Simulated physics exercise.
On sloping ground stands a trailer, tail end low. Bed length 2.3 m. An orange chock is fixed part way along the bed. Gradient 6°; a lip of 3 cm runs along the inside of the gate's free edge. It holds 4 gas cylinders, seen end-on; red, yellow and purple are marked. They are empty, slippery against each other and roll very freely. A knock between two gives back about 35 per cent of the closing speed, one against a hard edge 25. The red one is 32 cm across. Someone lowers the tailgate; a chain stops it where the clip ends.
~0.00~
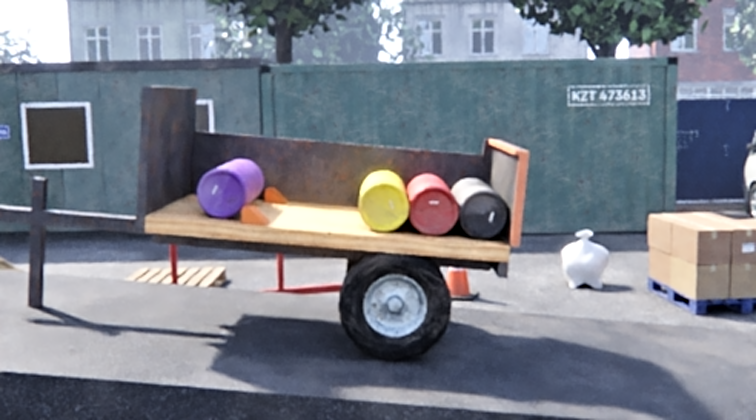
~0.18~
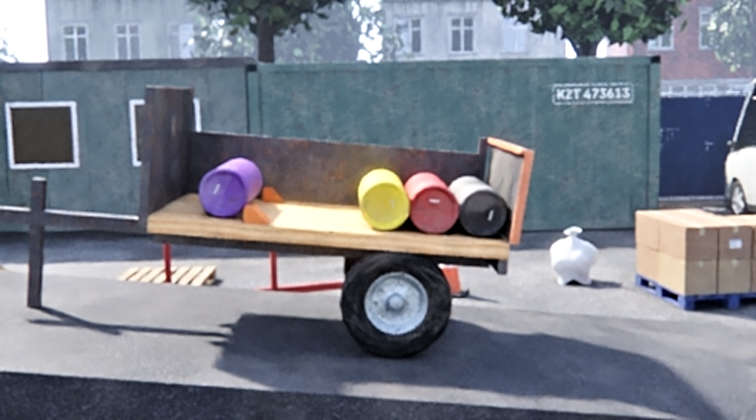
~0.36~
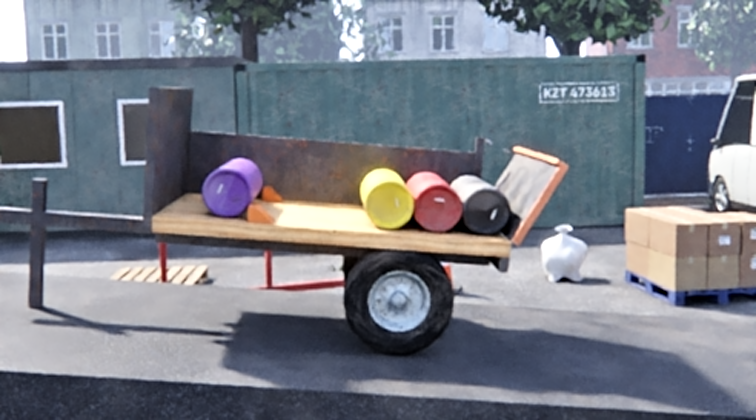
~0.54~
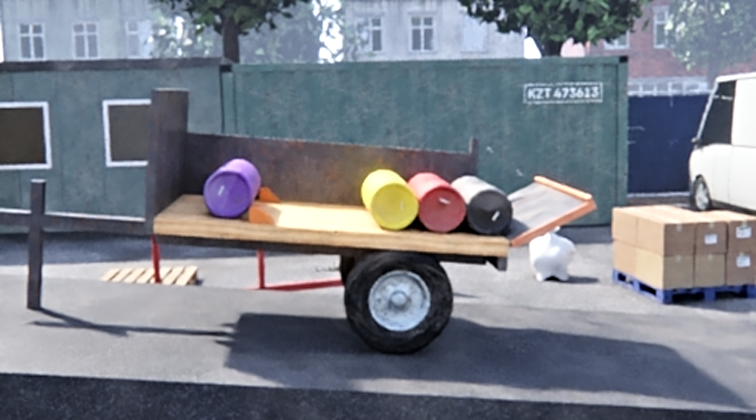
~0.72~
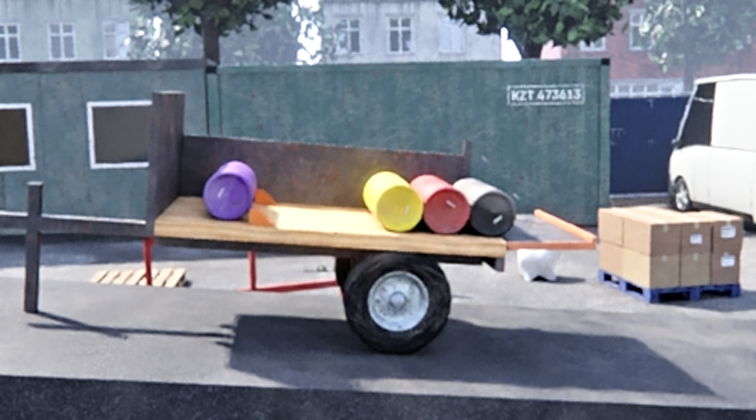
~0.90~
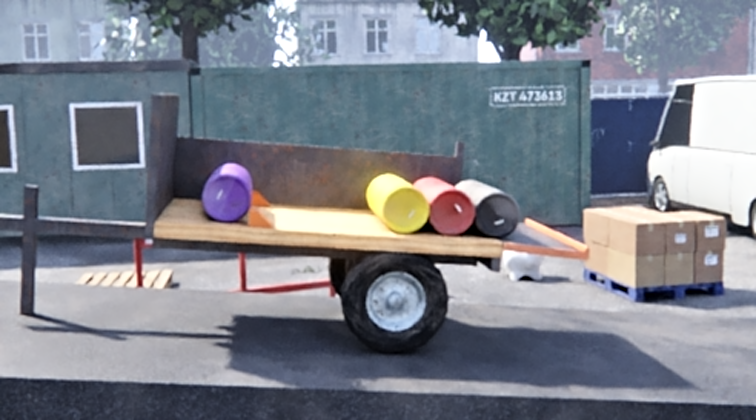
The trailer's tailgate swings down as the yellow, red and black cylinders creep slightly right.
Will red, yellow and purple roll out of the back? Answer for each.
The red cylinder gets away, the yellow drops off the back, the purple is held.
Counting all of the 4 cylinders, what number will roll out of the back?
The count is 3.
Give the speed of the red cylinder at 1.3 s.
About 0.6 m/s.
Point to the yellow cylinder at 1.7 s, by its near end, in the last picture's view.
At about (472, 214).
After 1.3 s, red is on the bed, 15 cm short of the hinge, rolling right; yellow is on the bed, 45 cm short of the hinge, rolling right; purple is on the bed, 185 cm short of the hinge; 0 out so far.
After 1.7 s, red is on the gate, 15 cm past the hinge, rolling right; yellow is on the bed, 20 cm short of the hinge, rolling right; no change for purple; 0 out so far.
After 2.2 s, red is on the gate, 60 cm past the hinge, rolling right; yellow is on the gate, 25 cm past the hinge, rolling right; no change for purple; 1 out so far.
After 2.7 s, red is off the vehicle; yellow is dropping off the gate; no change for purple; 3 out so far.
At rest (6.3 s), red is out on the ground; yellow is off the vehicle; purple is on the bed, 185 cm short of the hinge; 3 out so far.
